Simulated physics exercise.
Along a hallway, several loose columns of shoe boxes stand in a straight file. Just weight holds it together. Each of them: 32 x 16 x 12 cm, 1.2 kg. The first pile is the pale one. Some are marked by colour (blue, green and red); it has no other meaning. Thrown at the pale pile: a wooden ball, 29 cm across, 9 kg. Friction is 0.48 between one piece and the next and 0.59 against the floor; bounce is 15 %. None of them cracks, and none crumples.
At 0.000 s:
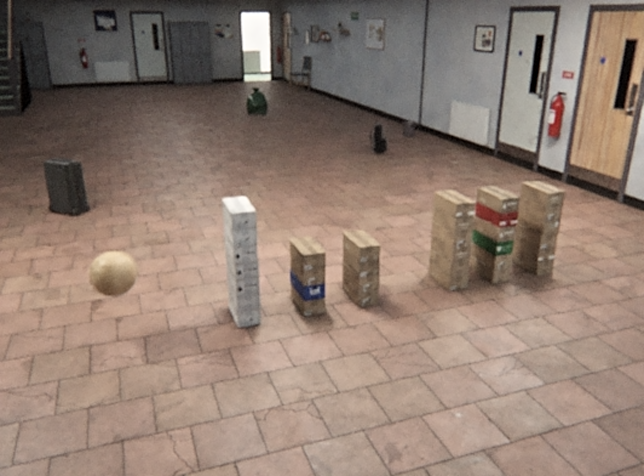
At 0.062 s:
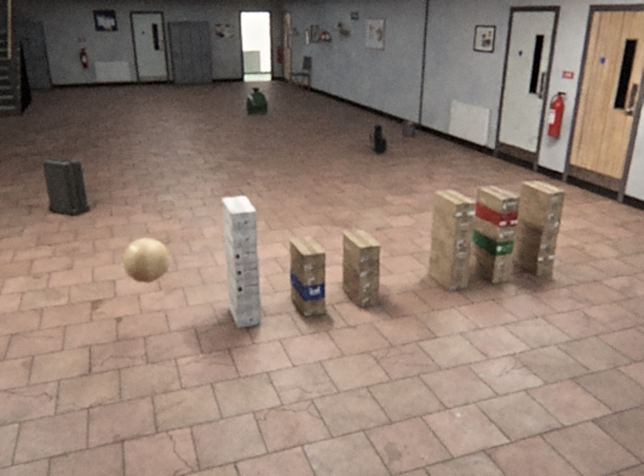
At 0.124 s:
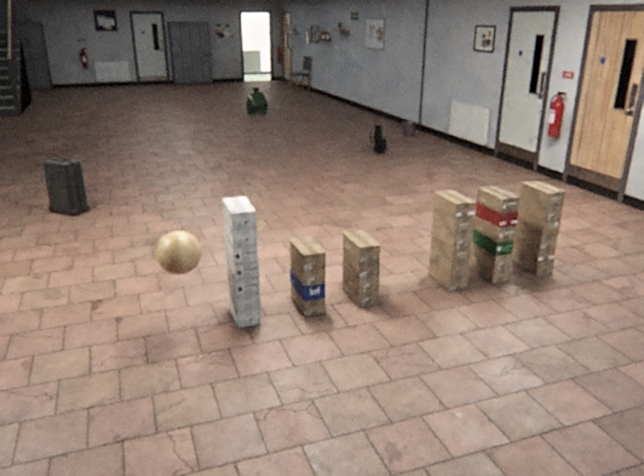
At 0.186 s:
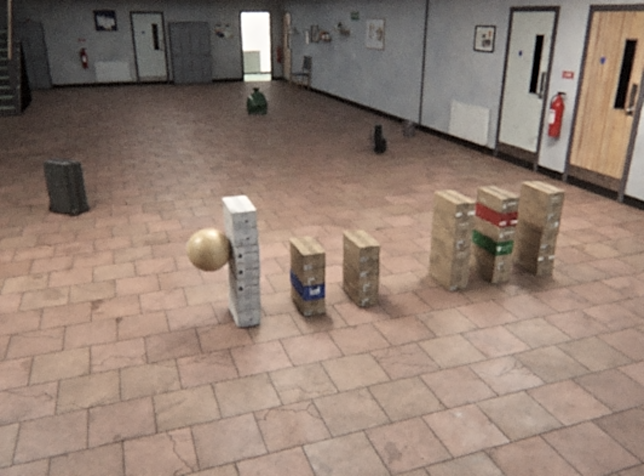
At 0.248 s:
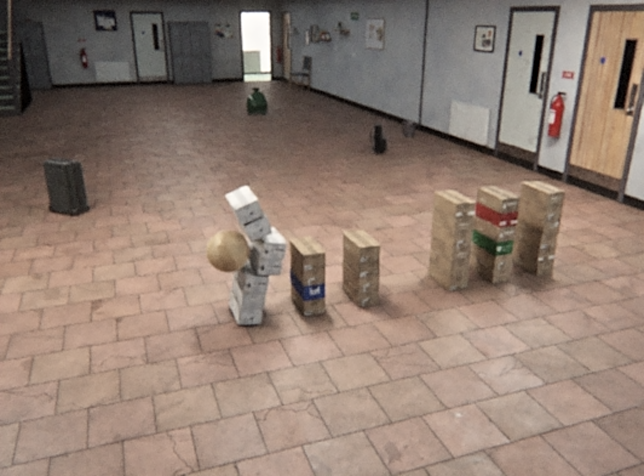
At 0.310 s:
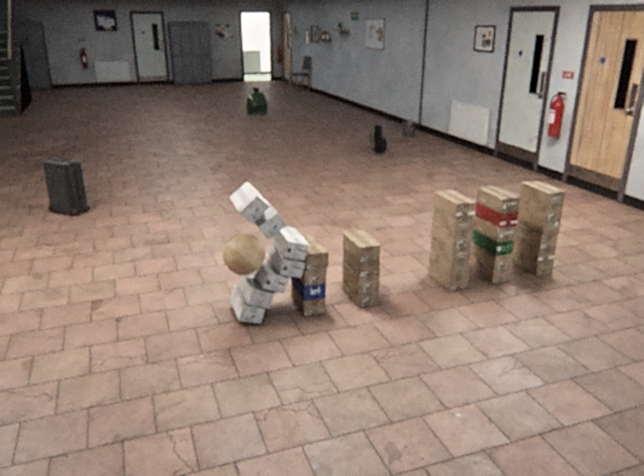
In the video, a pale wooden ball moves through the air from the left toward a row of box columns on a tiled floor, striking the white column, whose boxes break apart and lean rightward against the blue-banded column.
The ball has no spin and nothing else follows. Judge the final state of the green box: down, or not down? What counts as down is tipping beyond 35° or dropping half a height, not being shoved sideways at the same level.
Not down.
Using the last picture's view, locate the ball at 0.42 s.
(269, 267), roughly.
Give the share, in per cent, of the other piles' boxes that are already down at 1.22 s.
By that time it is 25 percent.
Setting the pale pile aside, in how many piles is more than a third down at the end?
By my count, 2.
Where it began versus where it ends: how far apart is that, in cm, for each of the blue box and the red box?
Net displacement (cm, approx.): Blue = 30; red = 0.
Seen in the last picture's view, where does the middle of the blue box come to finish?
It settles close to (344, 287) in the last view.
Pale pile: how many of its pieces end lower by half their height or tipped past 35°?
That makes 6 in all.
By 0.42 s, 5 of the pale pile down; none of the 26 other boxes down, 4 disturbed; green box unmoved; blue box tilted 13°.
By 0.62 s, 7 of the pale pile down; none of the 26 other boxes down, 8 disturbed; green box unmoved; blue box tilted 30°.
By 1.22 s, 6 of the pale pile down; 6 of the 26 other boxes down; green box unmoved; blue box tilted 55°, 8 cm lower.
When it is over (2.4 s), 6 of the pale pile down; 6 of the 26 other boxes down; green box unmoved; blue box tilted 56°, 8 cm lower; red box unmoved. In pixels of the last frame, middles, green box near (492, 241), blue box near (344, 287).
